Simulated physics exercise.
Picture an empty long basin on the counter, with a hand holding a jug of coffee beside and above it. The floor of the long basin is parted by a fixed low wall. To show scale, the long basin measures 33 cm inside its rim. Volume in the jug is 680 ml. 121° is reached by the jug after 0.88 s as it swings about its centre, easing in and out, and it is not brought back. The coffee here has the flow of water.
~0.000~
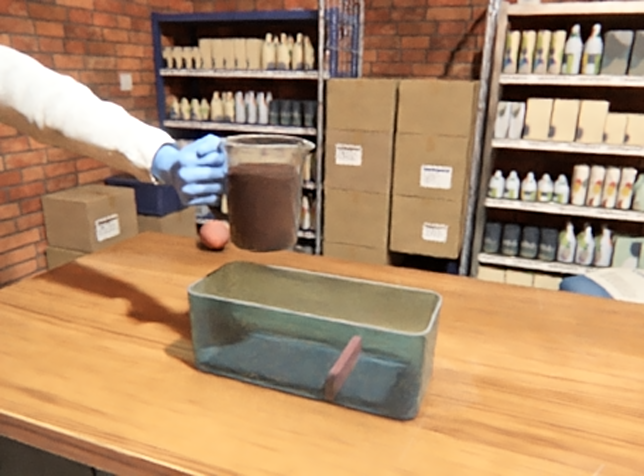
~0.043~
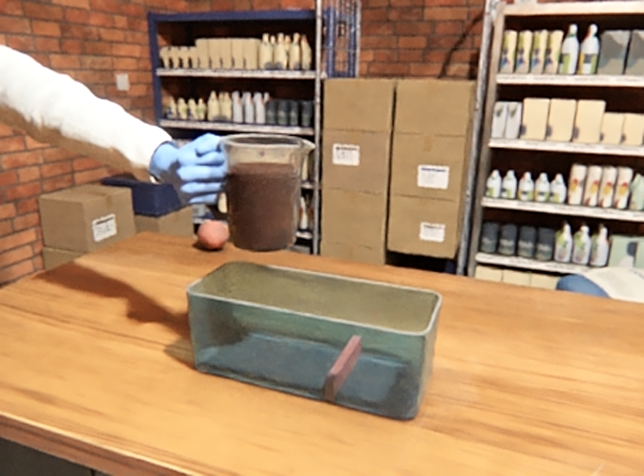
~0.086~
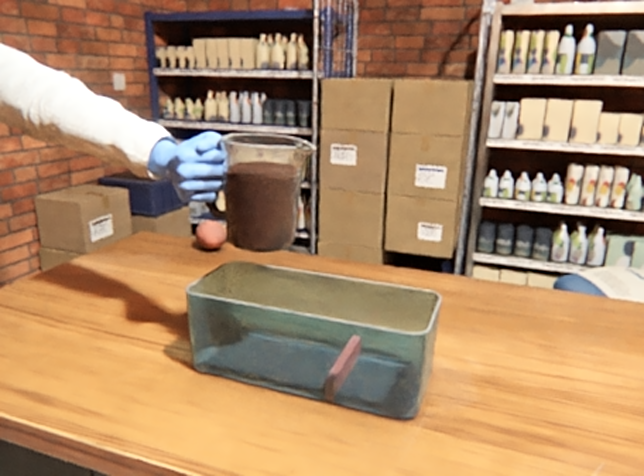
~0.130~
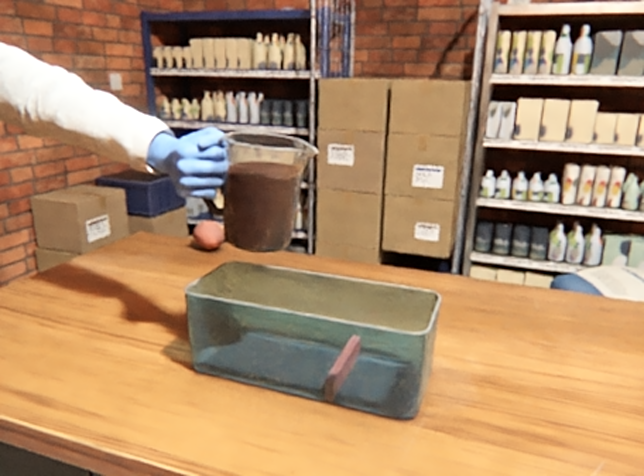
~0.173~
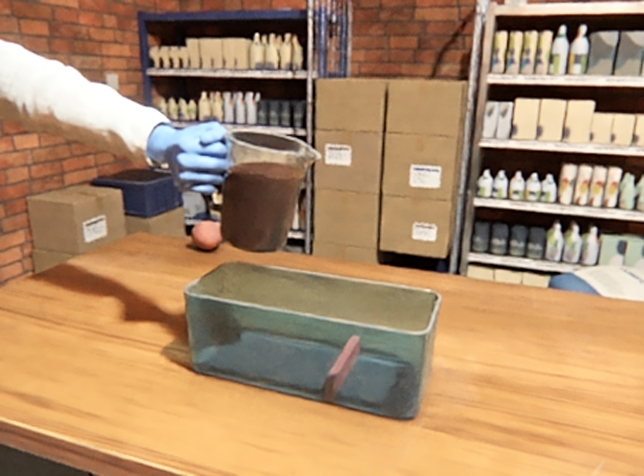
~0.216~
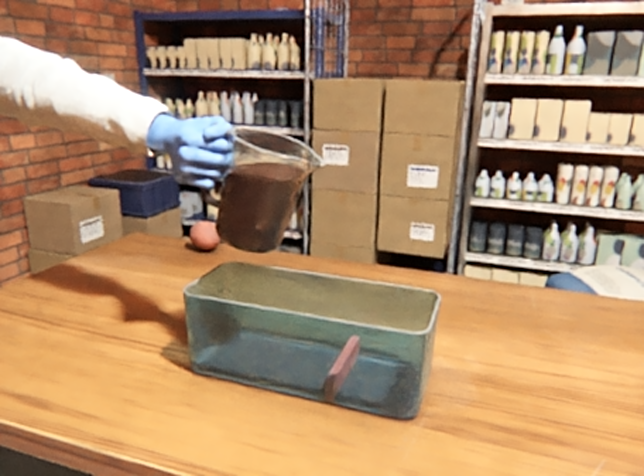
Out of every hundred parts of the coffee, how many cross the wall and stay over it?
About 50 in every hundred.
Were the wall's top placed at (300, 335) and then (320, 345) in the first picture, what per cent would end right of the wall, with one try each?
One try each: Around 90 percent and then around 85 percent.
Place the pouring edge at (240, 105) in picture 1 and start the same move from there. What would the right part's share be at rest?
Then I'd expect something near 15 per cent.
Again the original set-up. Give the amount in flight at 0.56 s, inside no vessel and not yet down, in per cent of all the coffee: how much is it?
Estimate: Some 18 % of the total.
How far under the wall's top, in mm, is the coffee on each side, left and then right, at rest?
Left: Roughly 20 mm; right: Roughly 6 mm.
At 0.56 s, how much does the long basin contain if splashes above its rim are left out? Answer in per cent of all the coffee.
Around 5 percent.
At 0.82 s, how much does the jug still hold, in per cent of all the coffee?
About 12 per cent.
Then, 0.56 s in, the tilt is 87° and 77 per cent is still to pour, 0 is left of the wall and 5 right of it.
Then, 0.82 s in, the tilt is 120° and 13 per cent is still to pour, 26 is left of the wall and 48 right of it.
Then, 1.09 s in, the tilt is 121° and 0 per cent is still to pour, 46 is left of the wall and 52 right of it.
Then, 1.38 s in, the tilt is 121° and 0 per cent is still to pour, 49 is left of the wall and 50 right of it.
Finally, 49 per cent lies left of the wall, 50 right of it and 1 outside.
